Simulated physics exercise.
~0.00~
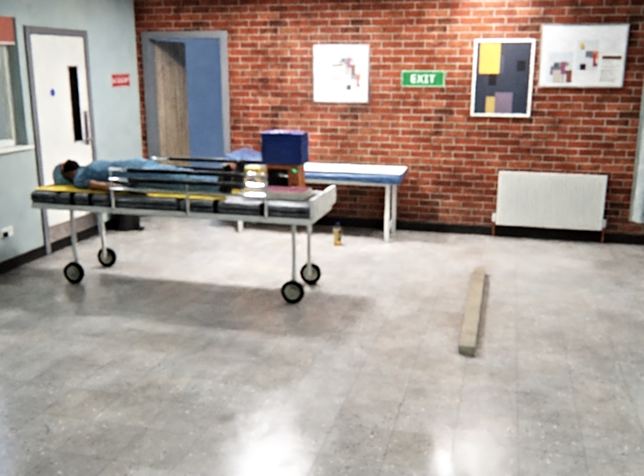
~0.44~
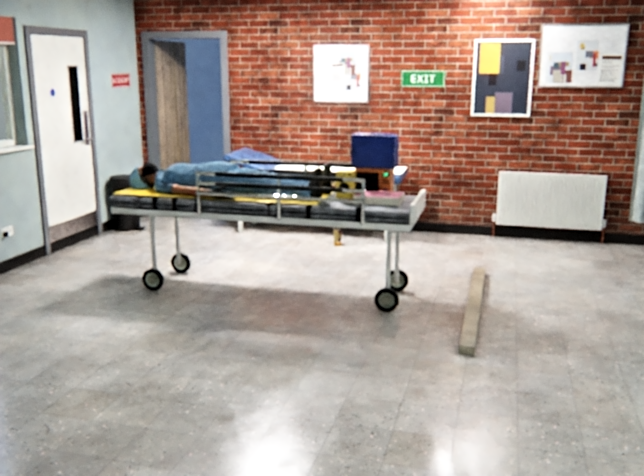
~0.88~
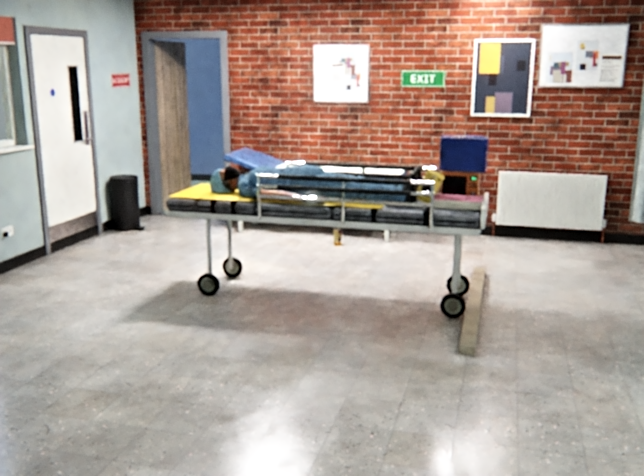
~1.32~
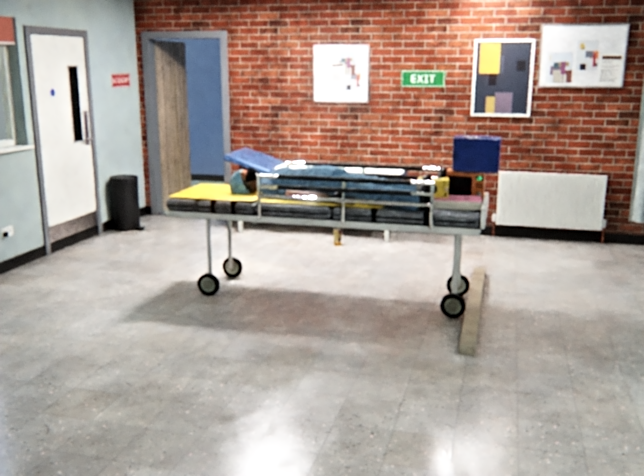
A trolley carrying a person lying down rolled right across a brick-walled room and stopped at a low strip on the floor, where the person slid slightly farther right and a small yellow item tipped over, while the blue box stayed aboard.
